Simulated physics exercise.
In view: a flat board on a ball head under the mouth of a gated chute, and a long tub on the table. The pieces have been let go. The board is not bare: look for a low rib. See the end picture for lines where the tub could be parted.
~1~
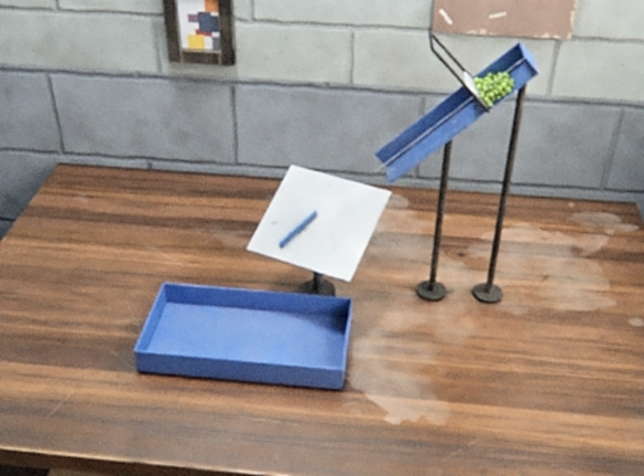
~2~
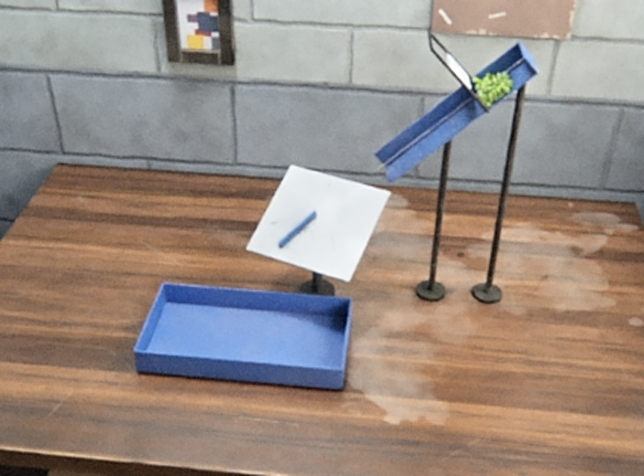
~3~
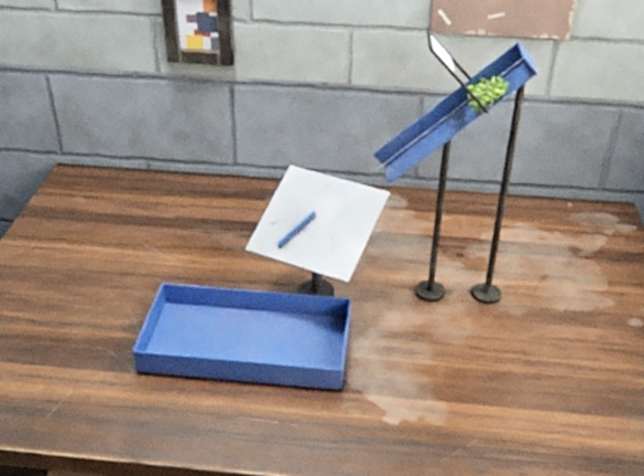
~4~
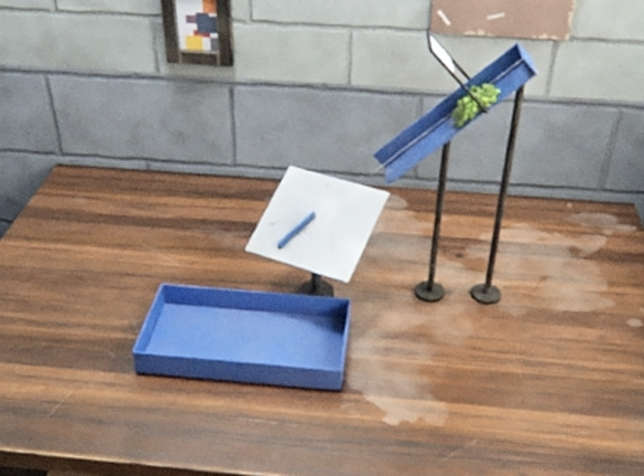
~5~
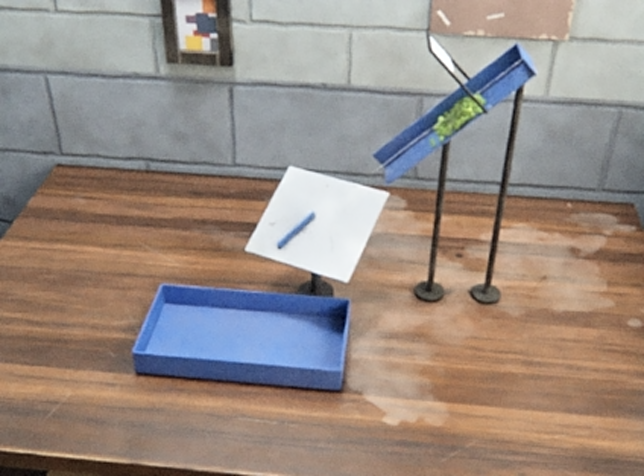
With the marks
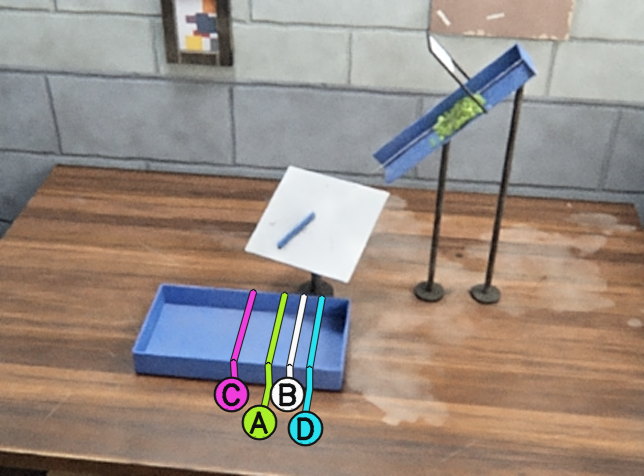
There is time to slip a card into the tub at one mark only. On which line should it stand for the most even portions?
It is C.
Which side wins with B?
The left side.
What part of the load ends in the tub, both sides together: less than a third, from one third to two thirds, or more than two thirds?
About that: More than two thirds.
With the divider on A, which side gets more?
Left.
On the marked copy, line A crosses the front rim at (268, 364); line B crosses the front rim at (289, 366); line C crosses the front rim at (233, 361); line D crosses the front rim at (309, 367).
If A is chosen, of what is caught, the bulk on the left of the divider, a small share on the right.
If B is chosen, of what is caught, the whole lot on the left of the divider, none at all on the right.
If C is chosen, of what is caught, close to half on the left of the divider, close to half on the right.
If D is chosen, of what is caught, the whole lot on the left of the divider, none at all on the right.
